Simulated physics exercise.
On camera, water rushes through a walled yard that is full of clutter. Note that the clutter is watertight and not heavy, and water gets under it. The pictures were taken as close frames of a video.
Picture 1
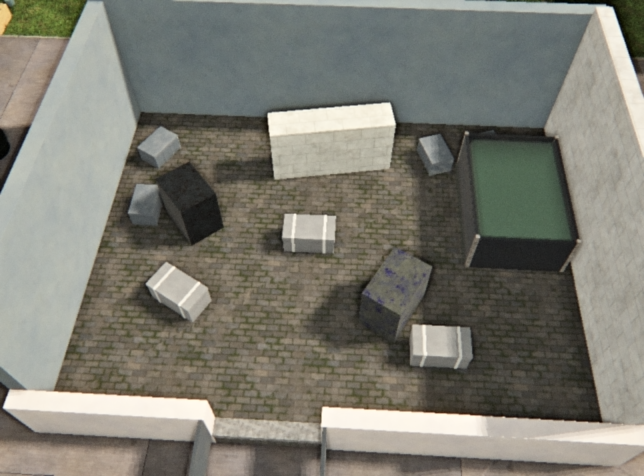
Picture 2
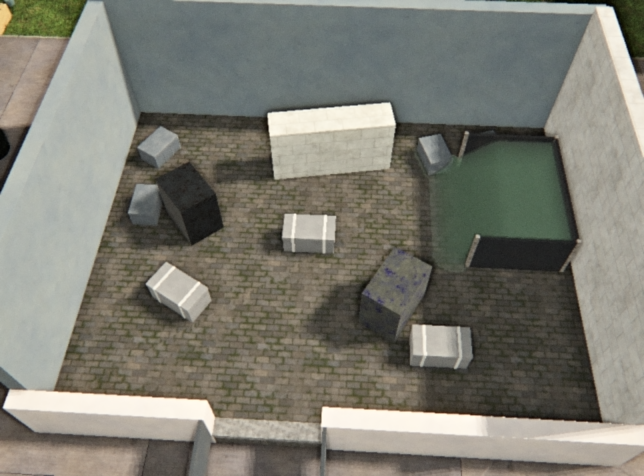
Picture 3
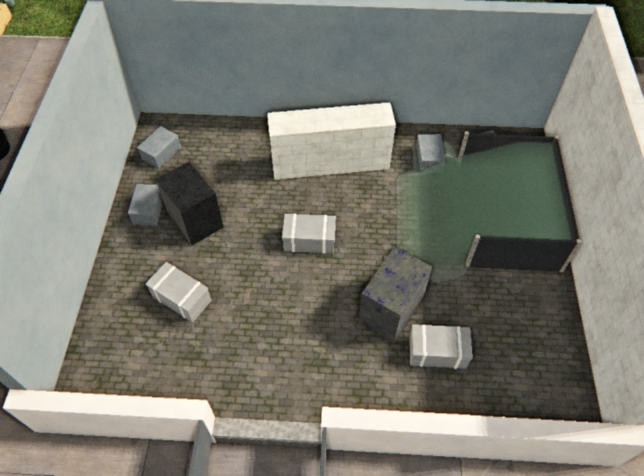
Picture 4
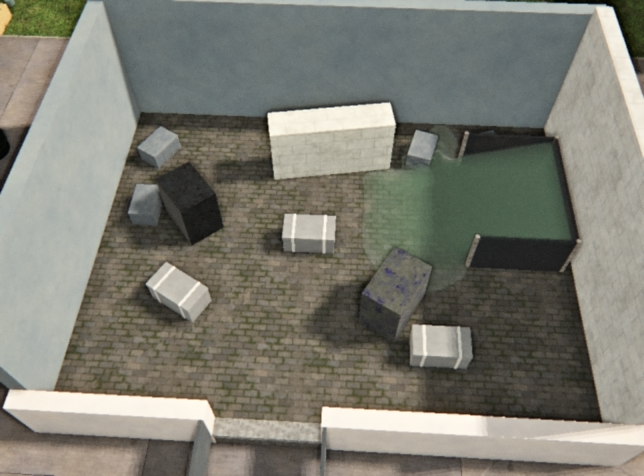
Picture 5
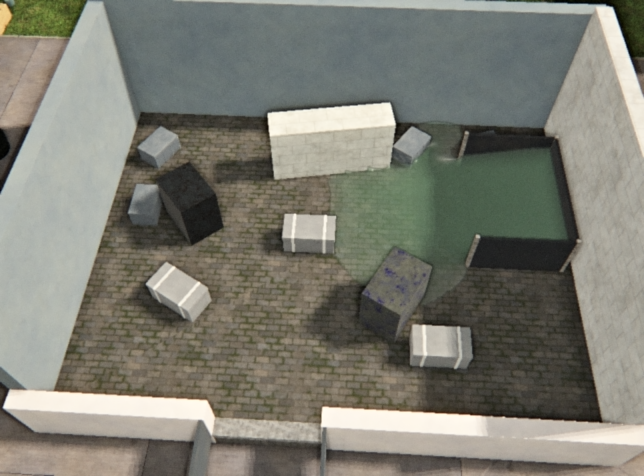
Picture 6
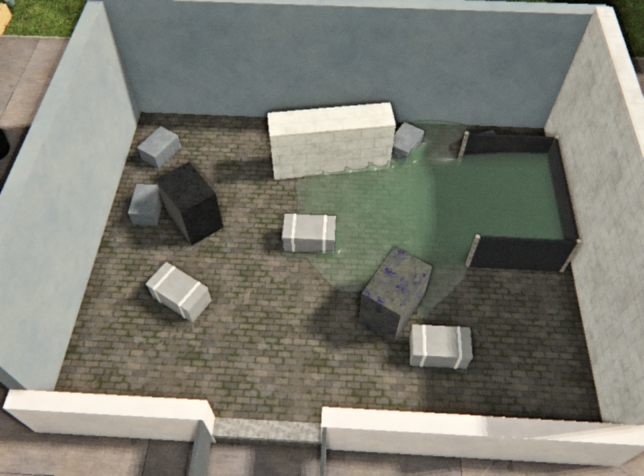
Green water pouring leftward from a dark-walled tank across a paved yard, nudging a small grey crate left while other blocks stay put.
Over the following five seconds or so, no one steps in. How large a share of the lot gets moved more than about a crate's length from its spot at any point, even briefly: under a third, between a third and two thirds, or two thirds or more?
Two thirds or higher.
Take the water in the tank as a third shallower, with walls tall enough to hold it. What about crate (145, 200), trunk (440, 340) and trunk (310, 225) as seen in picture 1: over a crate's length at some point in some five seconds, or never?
Result by item: Didn't cover it; didn't cover it; covered it.
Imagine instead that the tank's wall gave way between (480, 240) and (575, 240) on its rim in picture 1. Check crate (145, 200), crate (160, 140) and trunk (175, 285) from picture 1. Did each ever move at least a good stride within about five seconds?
Object by object: Short of it, short of it, covered the distance.
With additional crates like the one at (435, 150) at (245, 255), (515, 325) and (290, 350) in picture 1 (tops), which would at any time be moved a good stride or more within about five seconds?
Listed in sequence, the answers are displaced a stride, remains nearby and remains nearby.
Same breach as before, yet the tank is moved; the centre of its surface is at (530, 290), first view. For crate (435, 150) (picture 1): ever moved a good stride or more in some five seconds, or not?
My call: It fell short.
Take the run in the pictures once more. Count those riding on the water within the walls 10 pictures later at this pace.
I get 1.
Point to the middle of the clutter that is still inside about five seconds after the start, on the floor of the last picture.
About (284, 231).
A moment on, 1 of 7 are well off their spots; 0 afloat.
Next, 3 of 7 are well off their spots; 1 afloat.
Later, 5 of 7 are well off their spots; 4 afloat.
In the end, 4 of 7 are well off their spots, and 5 have been at some point; 3 afloat.
